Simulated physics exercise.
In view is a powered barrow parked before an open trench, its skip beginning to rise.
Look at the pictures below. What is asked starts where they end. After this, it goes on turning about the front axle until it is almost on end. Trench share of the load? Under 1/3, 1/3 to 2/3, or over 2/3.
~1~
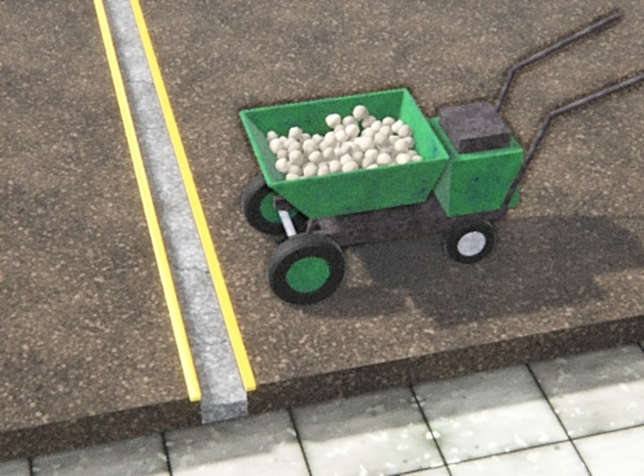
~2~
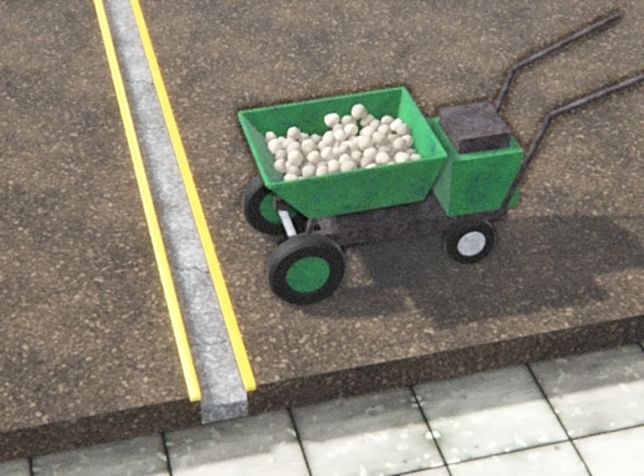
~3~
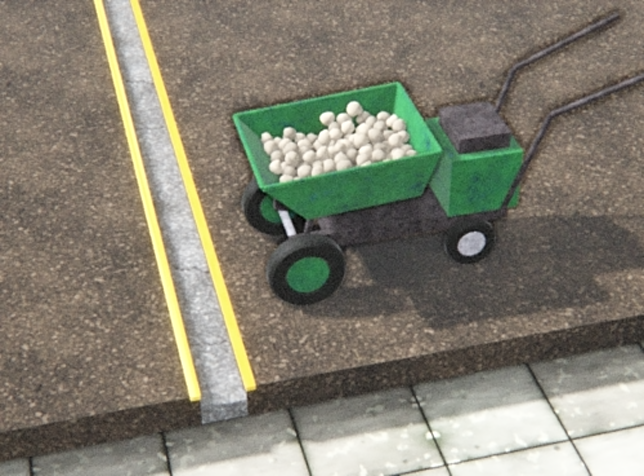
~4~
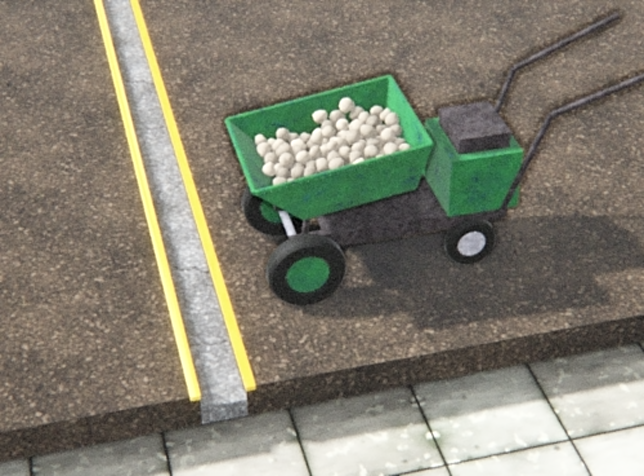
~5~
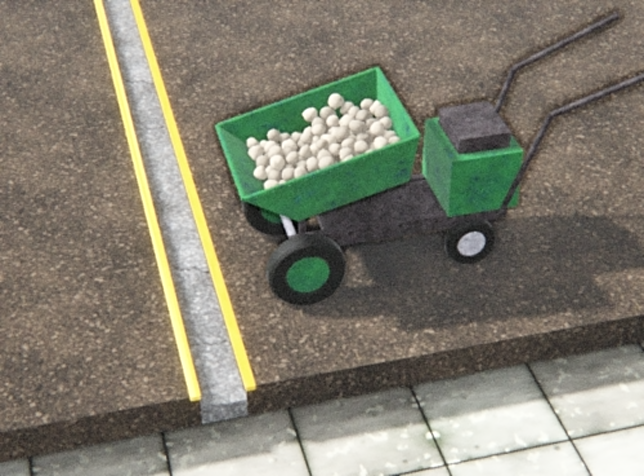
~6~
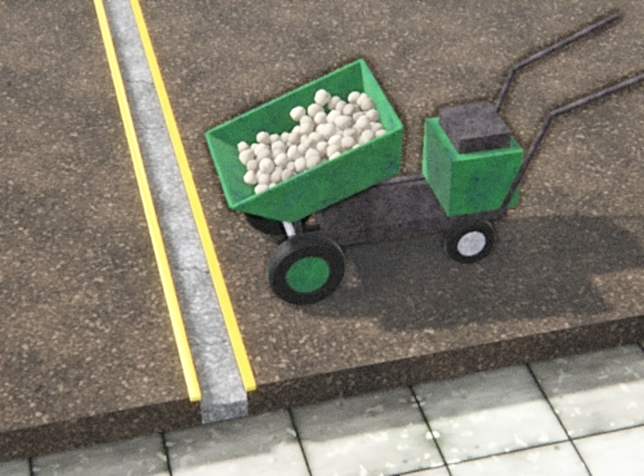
I reckon it's the low case, with the trench getting short of one-third.
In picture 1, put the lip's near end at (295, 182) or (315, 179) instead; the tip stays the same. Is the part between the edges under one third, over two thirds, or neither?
At the first place the answer is the middle third, and at the second it is in the middle band.
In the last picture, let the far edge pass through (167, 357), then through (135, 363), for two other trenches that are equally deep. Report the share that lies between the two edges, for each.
You'd get 40 in a hundred the first time and 80 in a hundred the second.
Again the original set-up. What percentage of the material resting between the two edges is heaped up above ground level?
25 per cent or thereabouts.
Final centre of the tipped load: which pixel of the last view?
The centre comes to rest close to (135, 280).
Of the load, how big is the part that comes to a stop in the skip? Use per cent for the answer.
It works out to some 15 percent.
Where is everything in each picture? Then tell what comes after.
Lip of the skip (271, 185), level; top of the load (352, 149), river pebbles; first edge of the trench (238, 345); far edge (185, 354), the trench under half as wide as the skip, and shallow for its width, in the first frame.
Lip of the skip (269, 186), level; top of the load (351, 148), in the second frame.
Lip of the skip (263, 189), tipped barely; top of the load (356, 142), in the third frame.
Lip of the skip (255, 193), tipped a little; top of the load (368, 131), in the fourth frame.
Lip of the skip (244, 199), tipped a little; top of the load (359, 129), in the fifth frame.
Lip of the skip (233, 208), tipped clearly; top of the load (360, 131); first edge of the trench (238, 345); far edge (185, 354), in the sixth frame.
Just after the last frame, skip tipped steeply; every one in the skip.
A moment on, skip tipped right over; the larger part in the skip; just a few in or heaped over the trench; roughly a quarter beyond it; just a few falling.
Further on, skip tipped right over; roughly a quarter in the skip; about a tenth in or heaped over the trench; the larger part beyond it.
When it is over, skip tipped right over; about a tenth in the skip; about a tenth in or heaped over the trench; the larger part beyond it.
